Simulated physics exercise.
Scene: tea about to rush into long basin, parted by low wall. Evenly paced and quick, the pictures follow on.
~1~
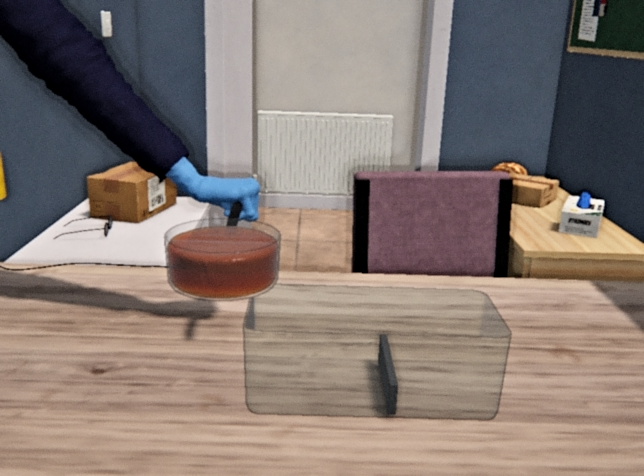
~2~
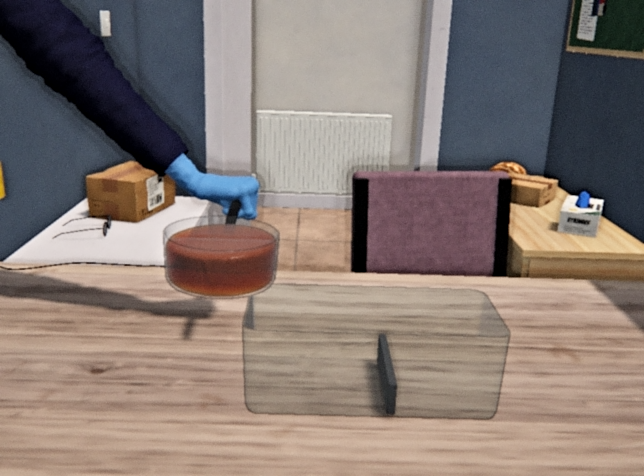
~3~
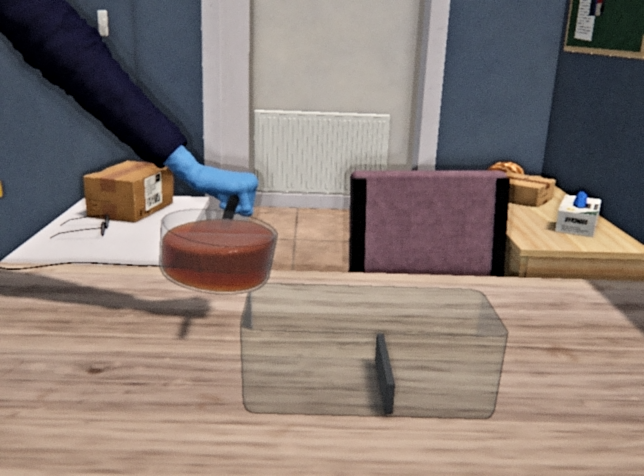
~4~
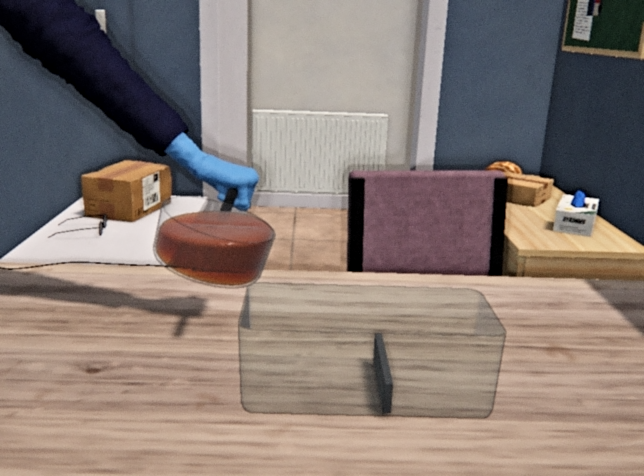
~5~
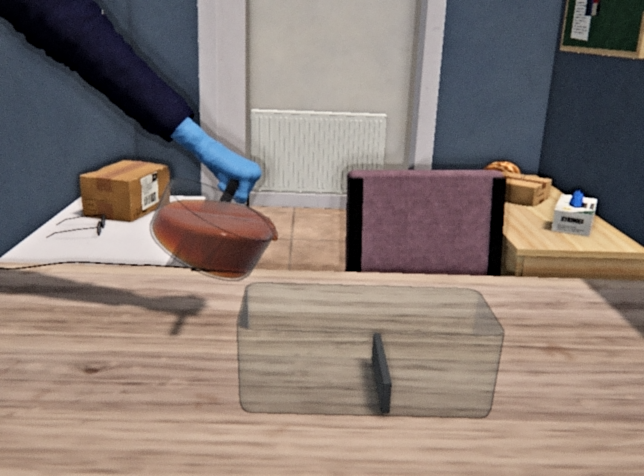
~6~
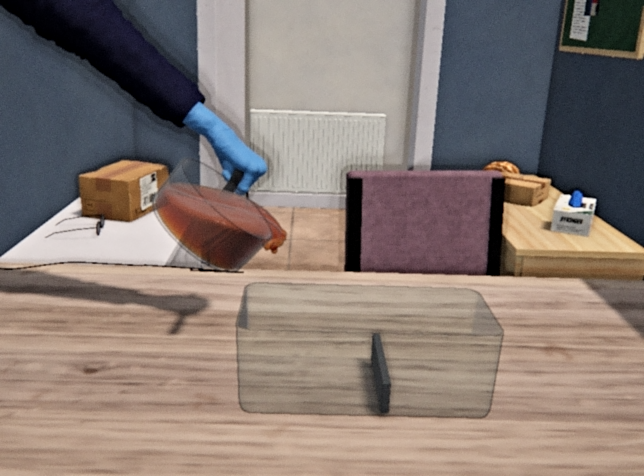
In an office, a gloved hand tilts a clear container of reddish-brown liquid rightward.
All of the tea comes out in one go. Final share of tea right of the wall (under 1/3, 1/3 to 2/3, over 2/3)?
Under 1/3.
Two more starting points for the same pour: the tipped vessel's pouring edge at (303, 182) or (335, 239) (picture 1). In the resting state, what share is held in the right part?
Estimate, first then second: 45 per cent and 60 per cent.
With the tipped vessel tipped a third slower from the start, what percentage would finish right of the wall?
It comes to near 15 per cent.
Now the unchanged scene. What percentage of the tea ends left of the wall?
I'd say near 80 in a hundred.
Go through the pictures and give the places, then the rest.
The first picture shows tilt 0°; pouring edge (280, 237); surface from (169, 239) to (278, 242); the long basin's rim runs from (249, 306) to (498, 314); the wall's top is at (388, 359).
The second picture shows tilt 2°; pouring edge (279, 237); surface from (168, 238) to (277, 239).
The third picture shows tilt 7°; pouring edge (276, 237); surface from (165, 232) to (275, 234).
The fourth picture shows tilt 16°; pouring edge (274, 237); surface from (161, 223) to (275, 231); 1 per cent is over the edge.
The fifth picture shows tilt 27°; pouring edge (272, 237); surface from (158, 209) to (274, 231); 4 per cent is over the edge.
The sixth picture shows tilt 40°; pouring edge (271, 237); surface from (162, 187) to (254, 215); 7 per cent is over the edge.
A moment on, the tilt is 114° and 25 per cent is still to pour, 16 is left of the wall and 0 right of it.
Next, the tilt is 120° and 1 per cent is still to pour, 81 is left of the wall and 9 right of it.
Then the tilt is 120° and 0 per cent is still to pour, 70 is left of the wall and 9 right of it.
Later the tilt is 120° and 0 per cent is still to pour, 79 is left of the wall and 12 right of it.
Finally, 79 per cent lies left of the wall, 13 right of it and 8 outside.
